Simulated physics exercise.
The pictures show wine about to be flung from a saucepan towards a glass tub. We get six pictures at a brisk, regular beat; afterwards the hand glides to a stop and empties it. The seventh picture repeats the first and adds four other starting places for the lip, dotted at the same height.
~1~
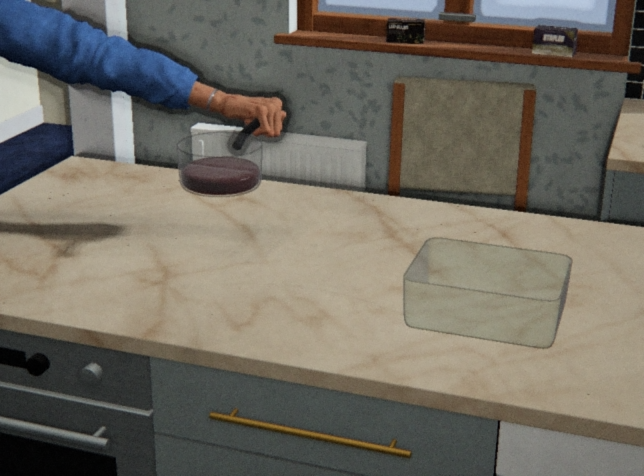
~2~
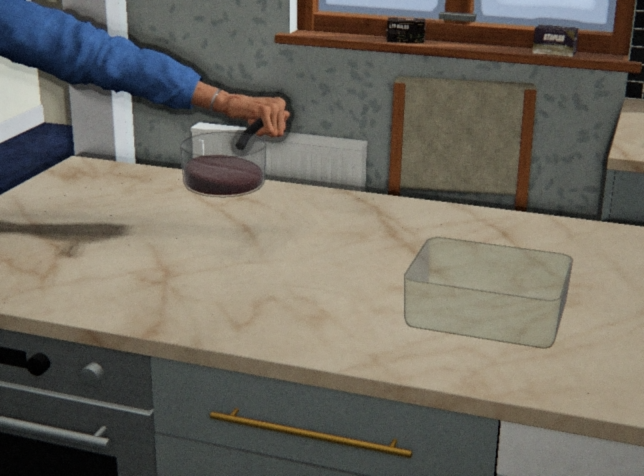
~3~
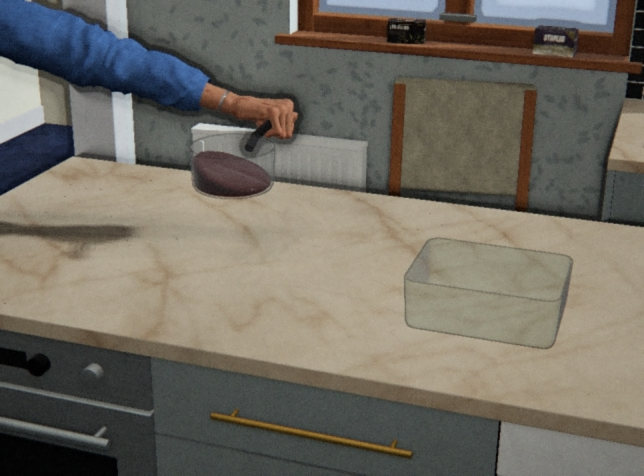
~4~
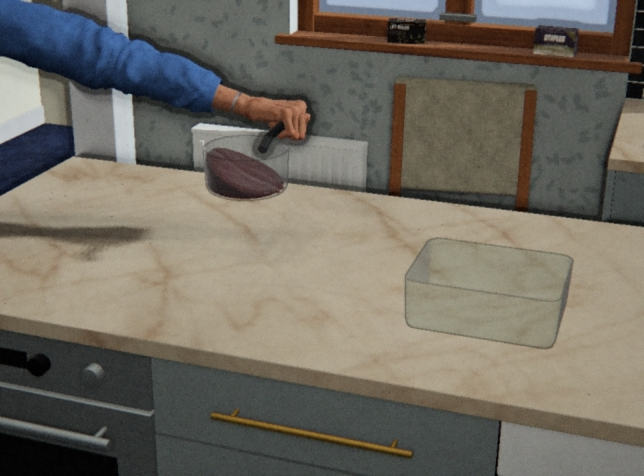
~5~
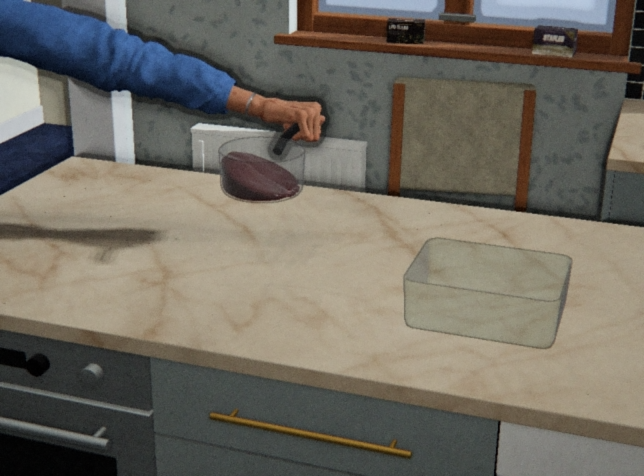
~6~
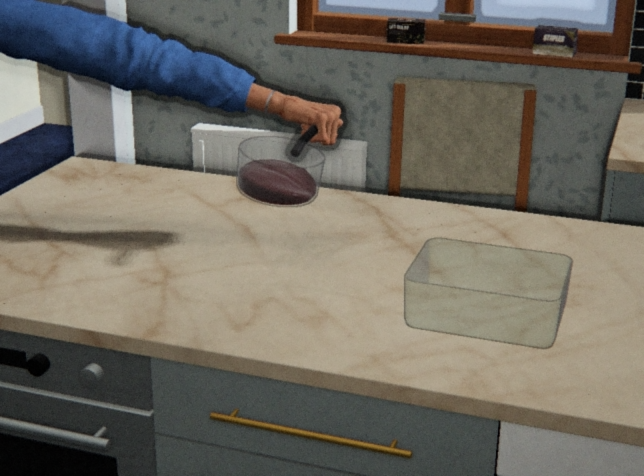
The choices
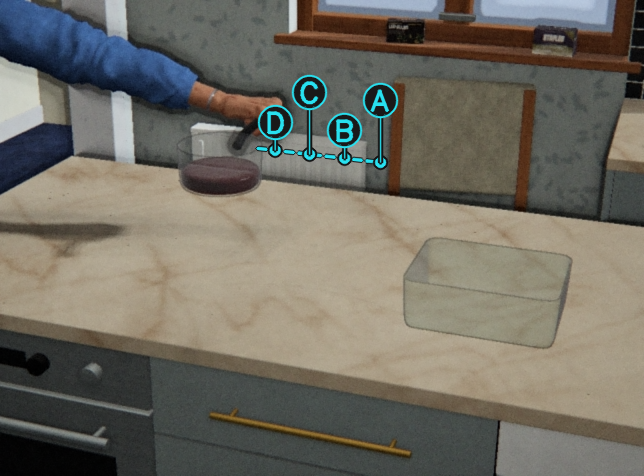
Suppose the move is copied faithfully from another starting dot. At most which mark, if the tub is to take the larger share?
Spot C just does it.
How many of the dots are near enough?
Three.
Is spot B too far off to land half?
No.
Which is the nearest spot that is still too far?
That is spot D.
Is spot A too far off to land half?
No, not at all.
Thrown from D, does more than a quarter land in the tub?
Yes.
On the marked copy, A at (380, 162); B at (344, 158); C at (309, 154); D at (275, 150).
With A, about 84 % lands in the tub, 8 % falls short and 8 % goes beside or beyond.
With B, about 84 % lands in the tub, 7 % falls short and 9 % goes beside or beyond.
With C, about 64 % lands in the tub, 27 % falls short and 10 % goes beside or beyond.
With D, about 31 % lands in the tub, 65 % falls short and 4 % goes beside or beyond.
